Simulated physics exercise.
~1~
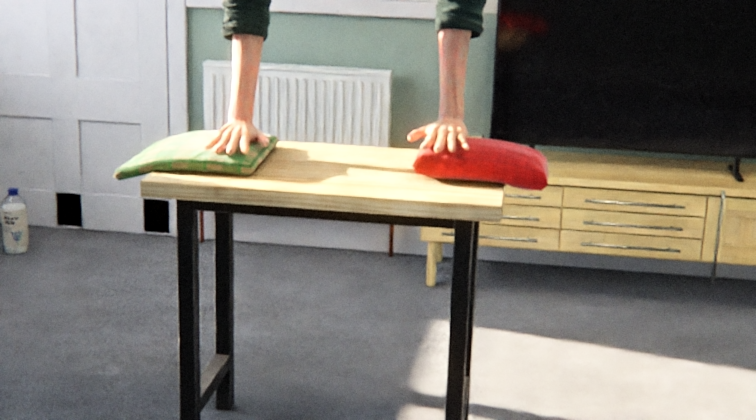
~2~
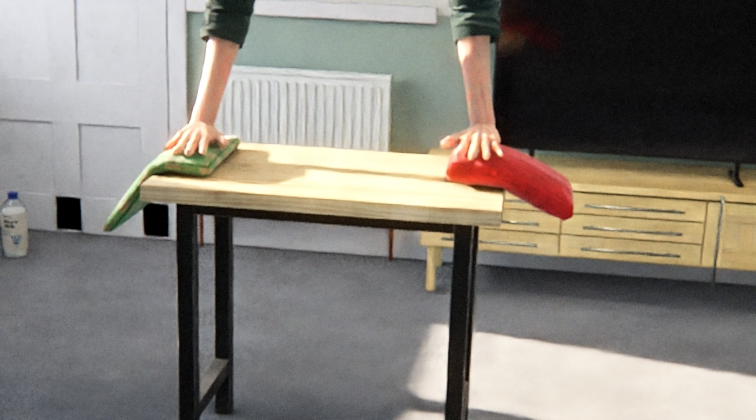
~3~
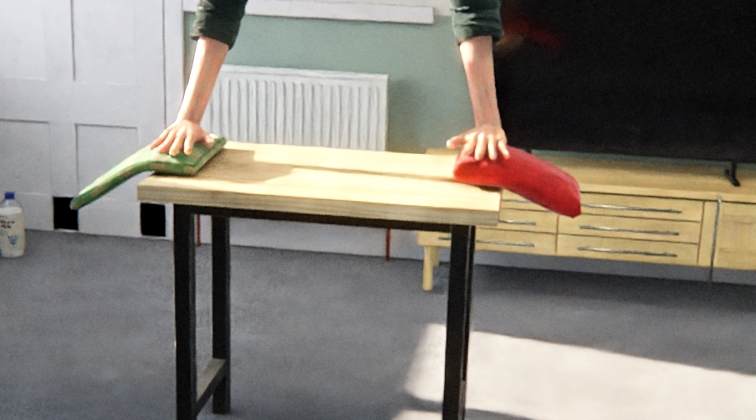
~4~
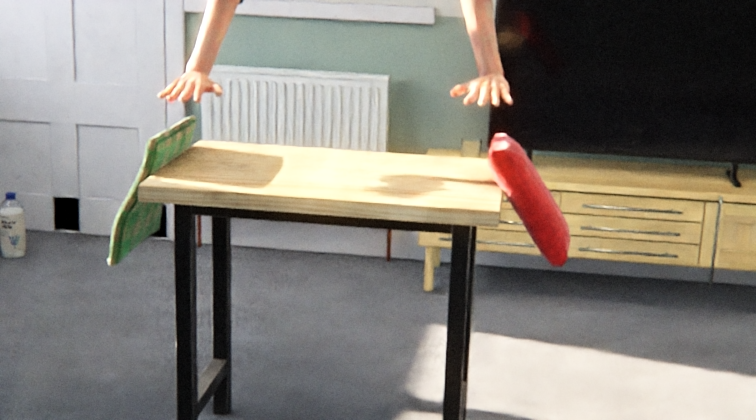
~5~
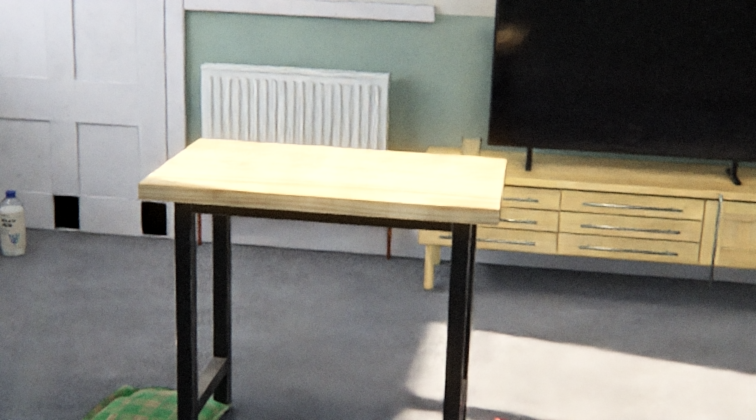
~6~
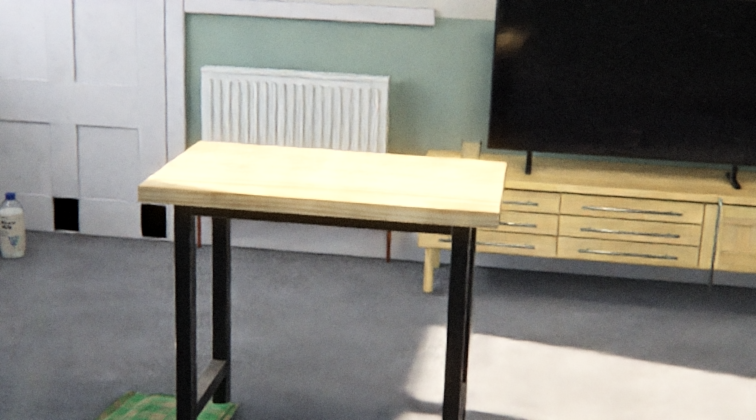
Two hands pushed a green pad to the left and a red sack to the right until both drooped over opposite ends of a small wooden table, then let go, and both tipped off and fell, leaving the tabletop bare and the green pad on the floor.
